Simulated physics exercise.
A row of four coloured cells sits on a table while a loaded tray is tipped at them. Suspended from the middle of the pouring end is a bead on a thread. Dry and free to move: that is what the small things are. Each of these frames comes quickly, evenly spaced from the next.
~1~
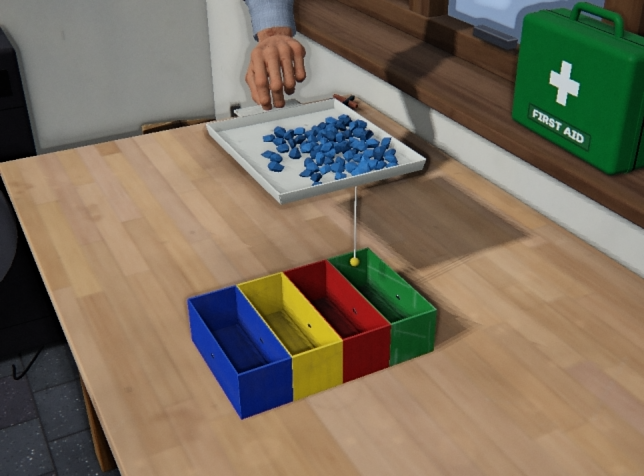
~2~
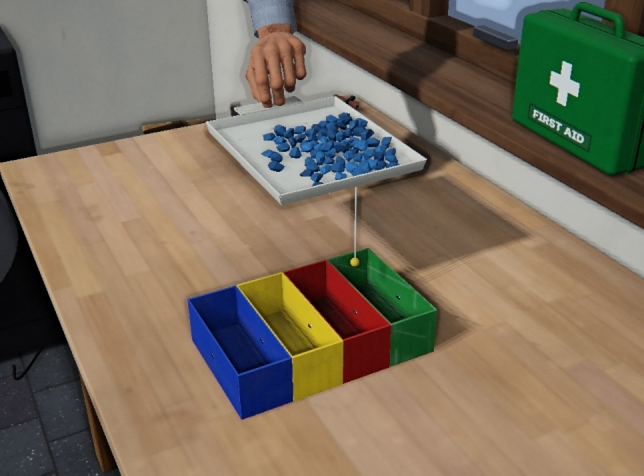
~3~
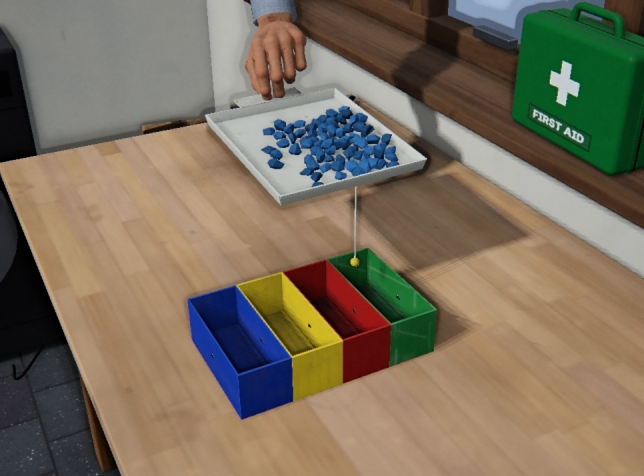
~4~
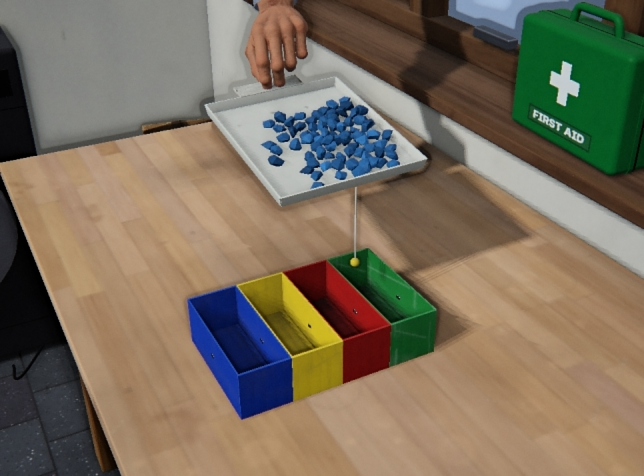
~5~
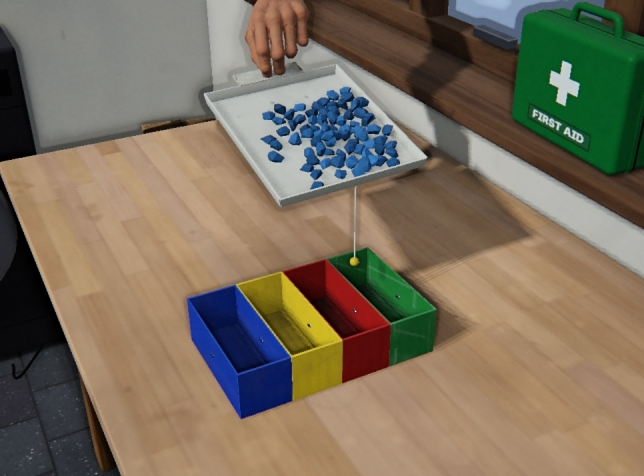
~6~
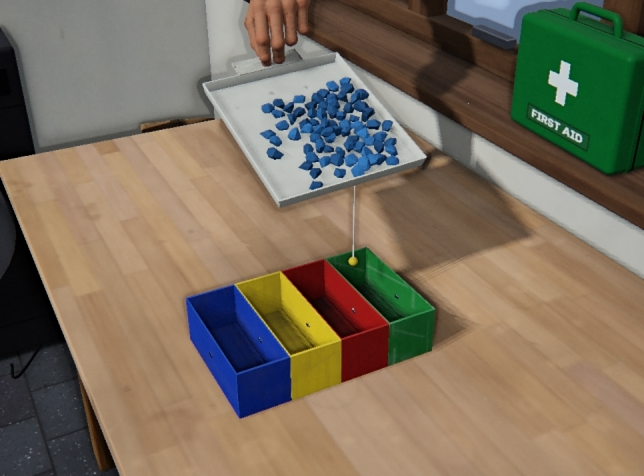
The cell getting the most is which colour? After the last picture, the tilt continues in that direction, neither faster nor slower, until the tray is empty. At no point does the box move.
It is red.
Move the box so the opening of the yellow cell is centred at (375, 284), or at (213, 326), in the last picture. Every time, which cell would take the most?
Try 1 - the cell in blue. Try 2 - that green cell.
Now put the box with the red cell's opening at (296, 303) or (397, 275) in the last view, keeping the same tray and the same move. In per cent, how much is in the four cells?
First placement near 80 percent, second near 90 percent.
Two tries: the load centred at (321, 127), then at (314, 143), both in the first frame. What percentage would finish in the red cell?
Around 40 in a hundred the first time, around 40 in a hundred the second.
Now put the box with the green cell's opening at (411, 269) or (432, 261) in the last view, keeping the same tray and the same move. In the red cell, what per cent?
First try: Roughly 30 per cent; second try: Roughly 20 per cent.
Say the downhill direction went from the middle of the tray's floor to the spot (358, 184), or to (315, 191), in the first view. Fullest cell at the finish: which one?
First try: Green; second try: Yellow.
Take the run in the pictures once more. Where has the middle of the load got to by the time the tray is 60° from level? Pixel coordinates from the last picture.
Somewhere about pixel (340, 157).
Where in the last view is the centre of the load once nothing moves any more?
Centre at rest, last view: Approx. (347, 342).
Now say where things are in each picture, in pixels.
The first frame shows corners of the pouring end at (281, 193) and (423, 159), level; middle of the load at (336, 148), aquarium stones; bead on its thread at (355, 262); blue cell at (266, 384); yellow cell at (317, 366); red cell at (366, 350); green cell at (413, 334).
The second frame shows corners of the pouring end at (281, 194) and (423, 159), level; middle of the load at (336, 147).
The third frame shows corners of the pouring end at (281, 194) and (423, 158), tipped barely, lowest at the left corner; middle of the load at (336, 144).
The fourth frame shows corners of the pouring end at (281, 196) and (424, 158), tipped a little, lowest at the left corner; middle of the load at (336, 139).
The fifth frame shows corners of the pouring end at (281, 197) and (424, 157), tipped a little, lowest at the left corner; middle of the load at (336, 134).
The sixth frame shows corners of the pouring end at (280, 199) and (423, 156), tipped clearly, lowest at the left corner; middle of the load at (336, 130); blue cell at (264, 383); yellow cell at (316, 366); red cell at (365, 349); green cell at (411, 333).
Soon after the last picture, tray tipped steeply; nearly all on the tray; a stray few falling or outside the box.
A little later, tray tipped right over; about a quarter on the tray; about a quarter in the red cell; a small part in the yellow cell; a small part in the green cell; about a quarter falling or outside the box.
Later still, tray tipped past a quarter turn; about half in the red cell; about a quarter in the green cell; about a quarter in the yellow cell; a small part falling or outside the box.
At rest, tray tipped past a quarter turn; about half in the red cell; about a quarter in the green cell; about a quarter in the yellow cell; none in the blue cell; a small part outside the box.
